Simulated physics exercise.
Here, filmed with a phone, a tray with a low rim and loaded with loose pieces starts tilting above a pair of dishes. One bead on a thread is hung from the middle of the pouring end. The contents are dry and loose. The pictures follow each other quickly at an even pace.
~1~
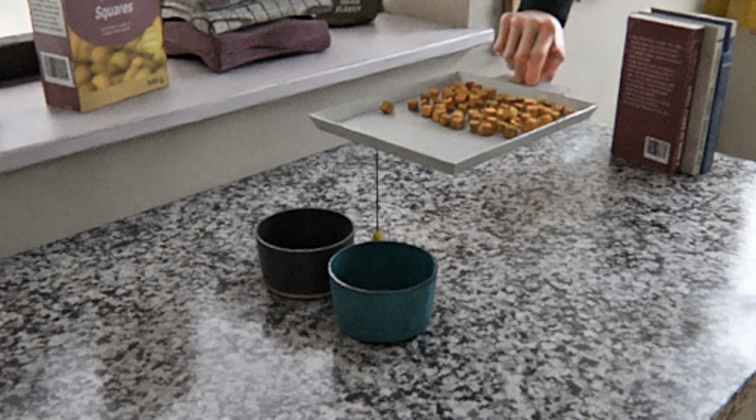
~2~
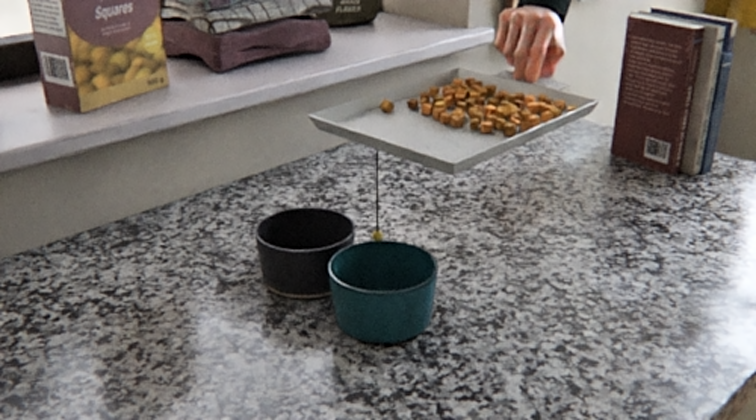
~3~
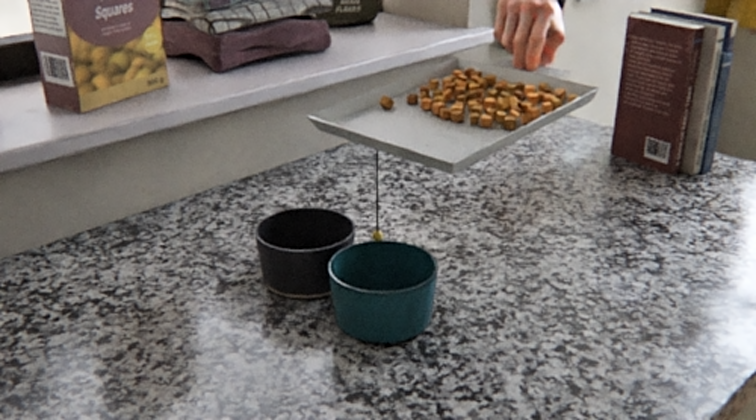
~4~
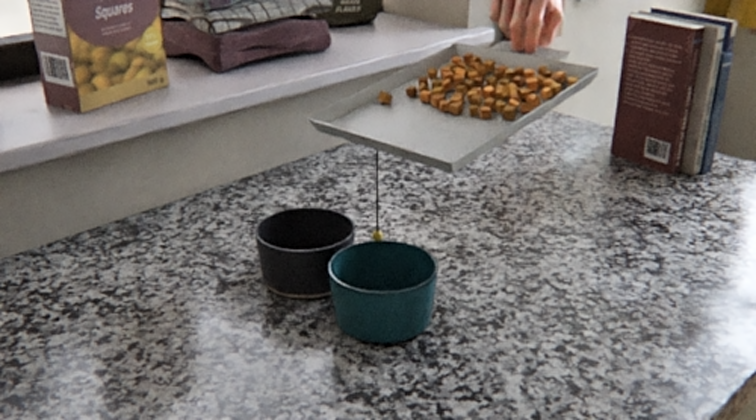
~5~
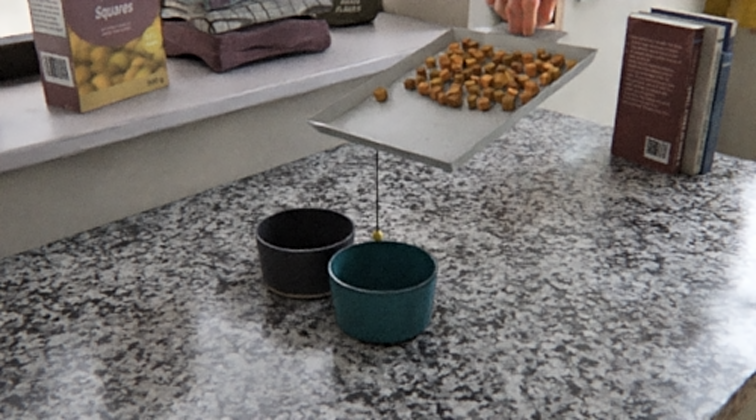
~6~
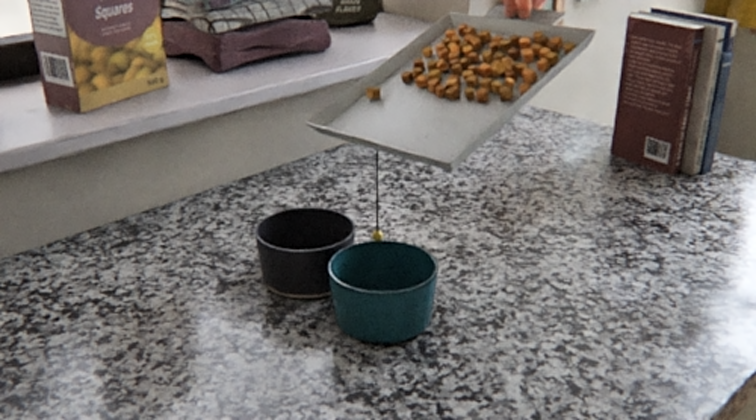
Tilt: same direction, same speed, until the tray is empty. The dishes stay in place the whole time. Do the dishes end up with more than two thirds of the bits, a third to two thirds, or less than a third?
In the end the catch comes to one third up to two thirds of the load.
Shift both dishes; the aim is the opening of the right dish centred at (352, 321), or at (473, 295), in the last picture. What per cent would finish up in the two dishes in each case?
It would be roughly 30 per cent, followed by roughly 10 per cent.
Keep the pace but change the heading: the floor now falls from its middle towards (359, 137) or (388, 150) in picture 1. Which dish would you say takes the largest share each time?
One: The left one. Two: The dish on the right.
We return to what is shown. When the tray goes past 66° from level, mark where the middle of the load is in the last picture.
Near the pixel (334, 148).
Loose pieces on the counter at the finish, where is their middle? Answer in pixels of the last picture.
Its middle is at roughly (193, 344).
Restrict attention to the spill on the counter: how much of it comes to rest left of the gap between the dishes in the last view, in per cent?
Estimate: Near 100 per cent.
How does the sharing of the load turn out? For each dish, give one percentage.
For the left dish 30 per cent, for the right dish 20.
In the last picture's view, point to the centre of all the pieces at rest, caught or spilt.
Somewhere around (265, 308) in the last picture.
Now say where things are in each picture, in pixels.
In the first frame, corners of the pouring end at (317, 114) and (453, 160), level; middle of the load at (492, 106), croutons; left dish at (268, 265); right dish at (344, 307); bead on its thread at (378, 236).
In the second frame, corners of the pouring end at (317, 115) and (453, 159), level; middle of the load at (492, 104).
In the third frame, corners of the pouring end at (316, 116) and (452, 159), tipped barely, lowest at the left corner; middle of the load at (492, 95).
In the fourth frame, corners of the pouring end at (315, 117) and (451, 158), tipped a little, lowest at the left corner; middle of the load at (491, 82).
In the fifth frame, corners of the pouring end at (315, 119) and (450, 158), tipped clearly, lowest at the left corner; middle of the load at (490, 70).
In the sixth frame, corners of the pouring end at (314, 120) and (449, 157), tipped clearly, lowest at the left corner; middle of the load at (487, 57); left dish at (268, 265); right dish at (344, 307).
Soon after the last picture, tray tipped steeply; about half on the tray; a stray few in the left dish; about half in the air.
A little later, tray tipped past a quarter turn; about a quarter in the right dish; about a quarter in the left dish; about half outside both; a small part in the air.
Later still, tray tipped past a quarter turn; about a quarter in the right dish; about a quarter in the left dish; about half outside both.
At rest, tray tipped past a quarter turn; about a quarter in the right dish; about a quarter in the left dish; about half outside both.
